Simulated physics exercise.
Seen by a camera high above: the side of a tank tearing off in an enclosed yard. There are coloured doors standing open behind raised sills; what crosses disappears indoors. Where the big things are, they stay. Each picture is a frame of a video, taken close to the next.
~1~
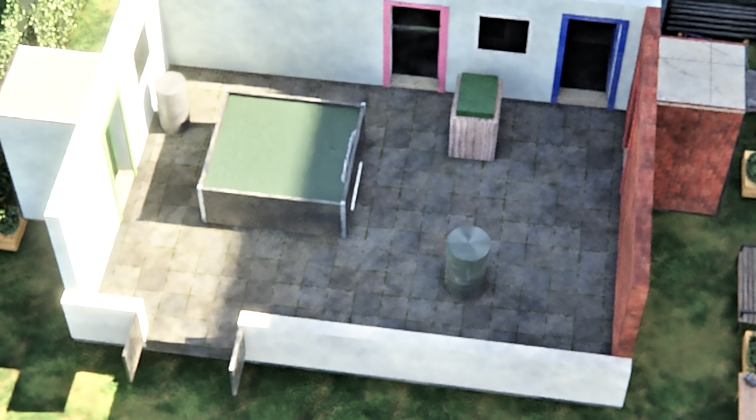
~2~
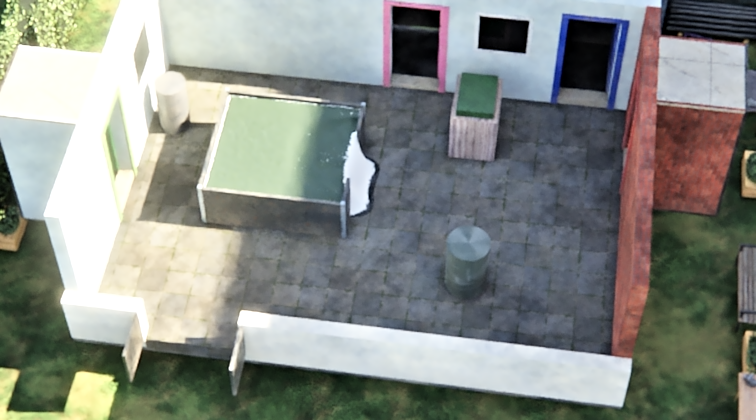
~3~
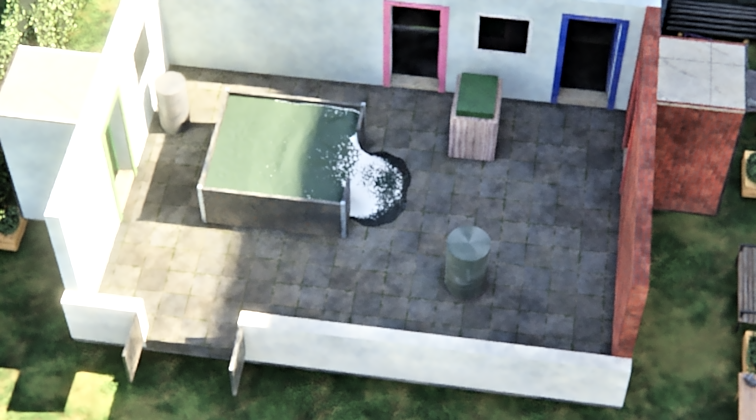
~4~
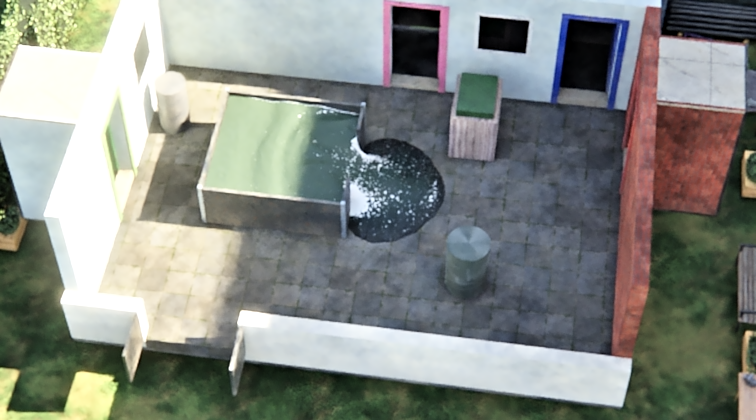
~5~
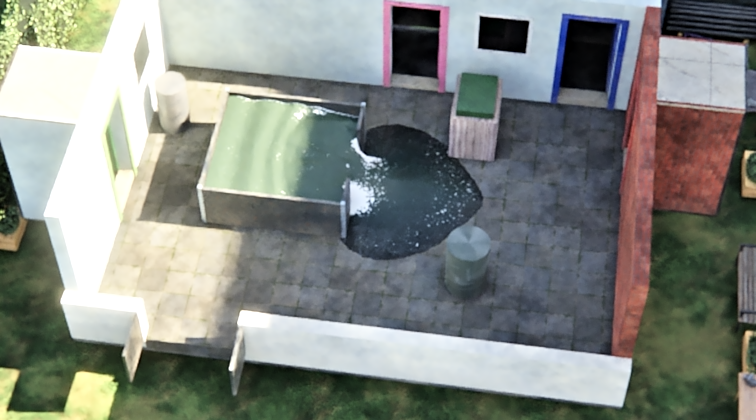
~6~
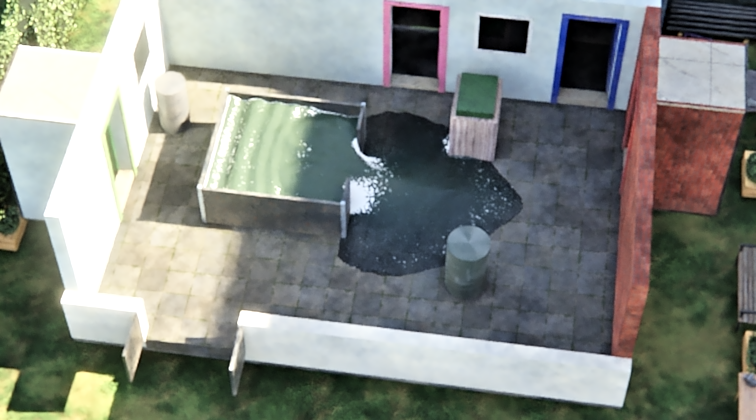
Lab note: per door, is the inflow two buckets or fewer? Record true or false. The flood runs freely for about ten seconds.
Blue door true; red door false; pink door false; green door true.
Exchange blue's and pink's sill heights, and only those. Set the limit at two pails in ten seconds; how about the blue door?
One by one: Blue door floods.
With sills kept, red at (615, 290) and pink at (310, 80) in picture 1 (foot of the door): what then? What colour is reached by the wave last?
The last to get wet is the green door.
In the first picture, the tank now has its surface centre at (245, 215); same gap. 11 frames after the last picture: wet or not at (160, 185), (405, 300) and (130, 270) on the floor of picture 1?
As listed: No water, covered, no water.
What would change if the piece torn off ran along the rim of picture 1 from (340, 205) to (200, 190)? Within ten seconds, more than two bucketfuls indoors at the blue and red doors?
Note - blue door: Short of the mark, red door: Short of the mark.
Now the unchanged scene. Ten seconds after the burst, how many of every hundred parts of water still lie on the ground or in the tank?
Estimate: Near 90 %.
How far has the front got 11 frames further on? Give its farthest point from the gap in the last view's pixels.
Near (601, 370).
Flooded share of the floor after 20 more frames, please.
55 %.
A moment on, water covers 30 % of the floor; the blue door not reached, the red door wet at the sill, nothing in, the pink door wet at the sill, nothing in, the green door not reached.
Next, water covers 45 % of the floor; the blue door not reached, the red door over two buckets in, the pink door under two buckets in, the green door not reached.
Then, water covers 55 % of the floor; the blue door wet at the sill, nothing in, the red door far over two buckets in, the pink door over two buckets in, the green door not reached.
Later, water covers 80 % of the floor; the blue door wet at the sill, nothing in, the red door far over two buckets in, the pink door over two buckets in, the green door not reached.
In the end, water covers 95 % of the floor; the blue door wet at the sill, nothing in, the red door far over two buckets in, the pink door over two buckets in, the green door wet at the sill, nothing in.
